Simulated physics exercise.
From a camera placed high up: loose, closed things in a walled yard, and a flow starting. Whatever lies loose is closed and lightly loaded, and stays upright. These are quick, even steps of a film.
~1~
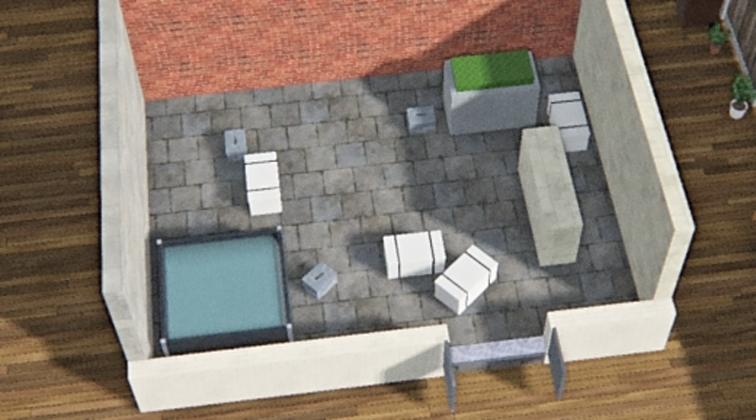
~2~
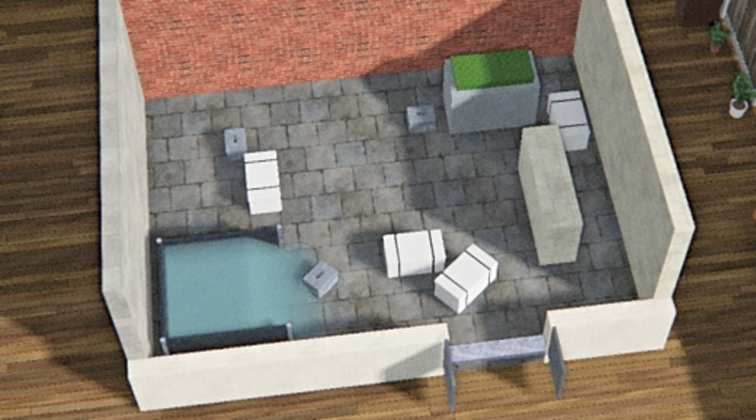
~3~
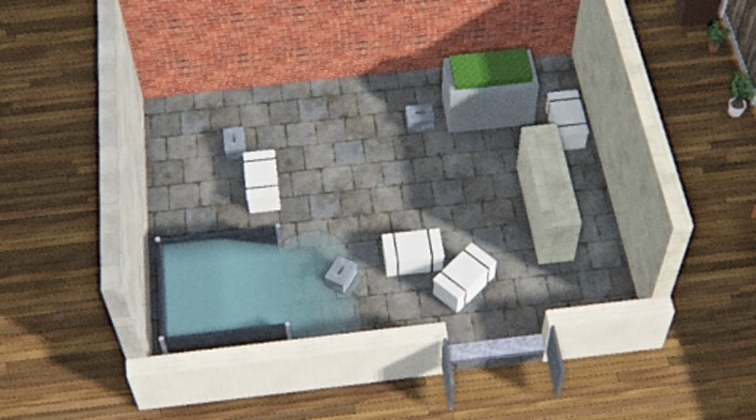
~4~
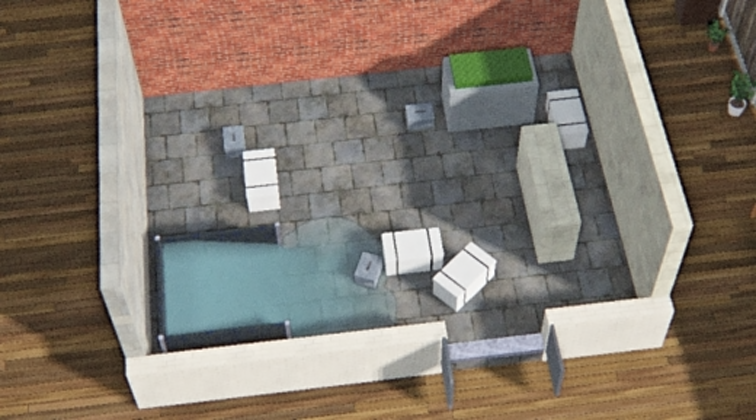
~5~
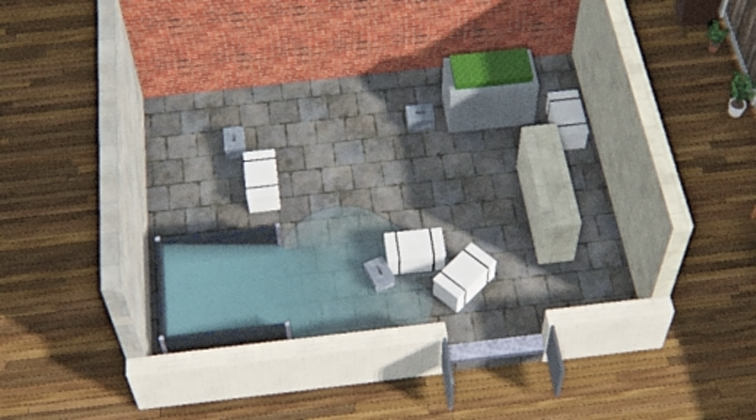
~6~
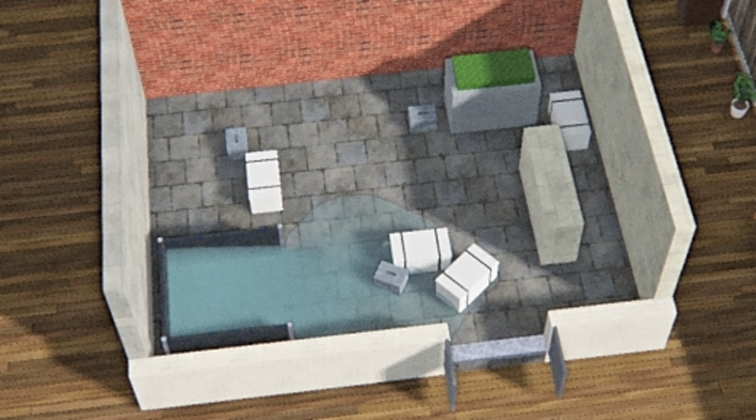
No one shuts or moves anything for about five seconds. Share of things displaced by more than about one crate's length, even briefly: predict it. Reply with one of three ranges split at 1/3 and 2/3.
2/3 or more.
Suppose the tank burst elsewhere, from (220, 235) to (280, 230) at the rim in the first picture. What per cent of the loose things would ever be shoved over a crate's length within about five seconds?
About 40 per cent.
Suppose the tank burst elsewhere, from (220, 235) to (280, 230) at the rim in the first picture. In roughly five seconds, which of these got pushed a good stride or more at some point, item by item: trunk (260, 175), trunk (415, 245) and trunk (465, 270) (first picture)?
Outcome by item - displaced that far / short of that distance / short of that distance.
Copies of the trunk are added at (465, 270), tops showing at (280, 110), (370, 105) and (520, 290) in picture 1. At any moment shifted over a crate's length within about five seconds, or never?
In sequence: Doesn't go far, doesn't go far, pushed clear.
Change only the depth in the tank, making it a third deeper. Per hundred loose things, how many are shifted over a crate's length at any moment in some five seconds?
Close to 70 % of the lot.
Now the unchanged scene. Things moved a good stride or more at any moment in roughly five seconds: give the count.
That comes out at 5.
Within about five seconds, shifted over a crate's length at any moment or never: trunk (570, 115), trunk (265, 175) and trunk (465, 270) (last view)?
The first is driven that far, the second not so far, and the third driven that far.
A moment on, 1 of 7 are well off their spots; 1 afloat.
Next, 3 of 7 are well off their spots; 2 afloat.
Later, 4 of 7 are well off their spots; 3 afloat.
In the end, 5 of 7 are well off their spots, and 5 have been at some point; 5 afloat.
